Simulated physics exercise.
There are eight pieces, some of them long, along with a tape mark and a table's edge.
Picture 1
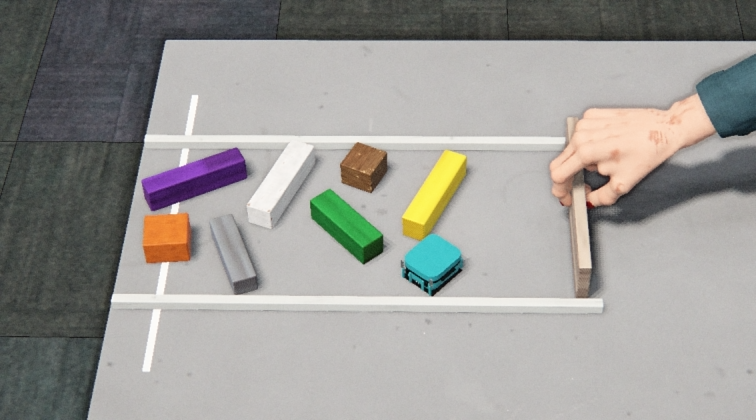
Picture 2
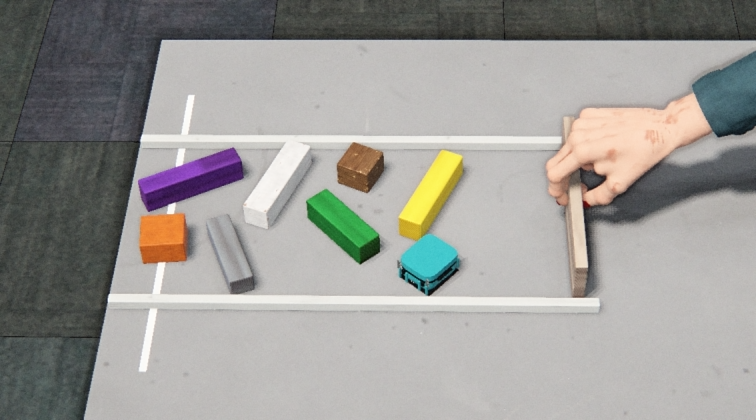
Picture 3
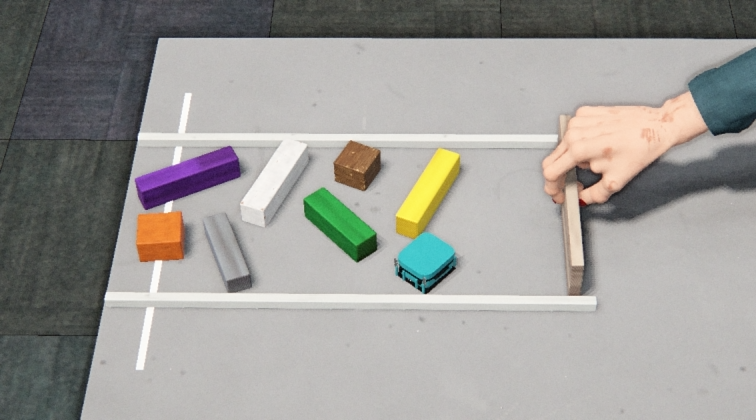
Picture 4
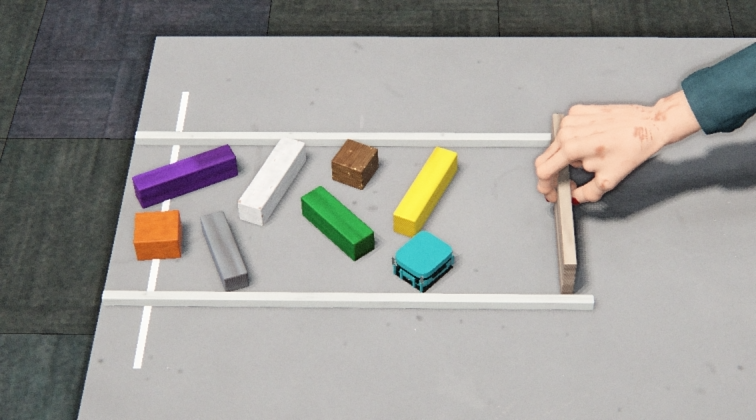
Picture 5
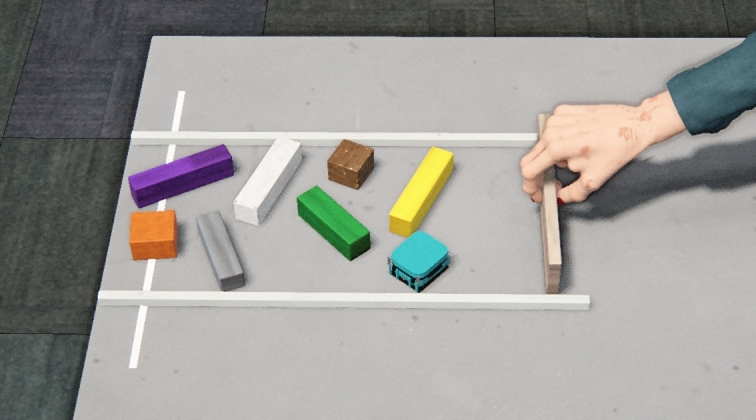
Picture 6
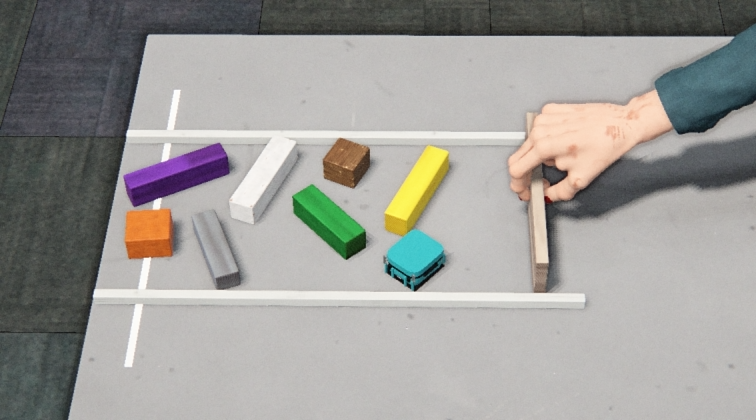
On a grey tabletop, a hand slides an upright wooden board slightly left between white rails while eight scattered coloured pieces lie still.
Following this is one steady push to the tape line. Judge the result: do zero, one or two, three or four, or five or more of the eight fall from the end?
Count: Three or four.
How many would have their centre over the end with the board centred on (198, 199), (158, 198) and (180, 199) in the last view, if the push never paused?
2; 4; 3.
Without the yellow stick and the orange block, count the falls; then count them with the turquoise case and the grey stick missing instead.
Falls come to 3 the first time and 3 the other time.
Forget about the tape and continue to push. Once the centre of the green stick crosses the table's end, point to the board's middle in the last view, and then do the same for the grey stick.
Points: About (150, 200) and about (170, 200).
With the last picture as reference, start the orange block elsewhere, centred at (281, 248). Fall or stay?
If so, it ends up falling.
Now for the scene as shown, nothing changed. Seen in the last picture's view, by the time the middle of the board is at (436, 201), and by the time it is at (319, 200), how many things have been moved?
The count is 2 at the first point and 5 at the second.
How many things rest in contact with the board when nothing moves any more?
Number: 2.
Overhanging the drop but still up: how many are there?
2.
Soon after, none off yet; orange block at rest near (150, 234); purple stick at rest near (177, 174); grey stick at rest near (216, 249).
After that, none off yet; orange block displaced about its own width near (110, 236); purple stick displaced about its own width near (110, 175); grey stick displaced about its own width near (145, 251).
In the end, the number that fall off is three or four; gone, white bar, grey stick, purple stick and orange block.
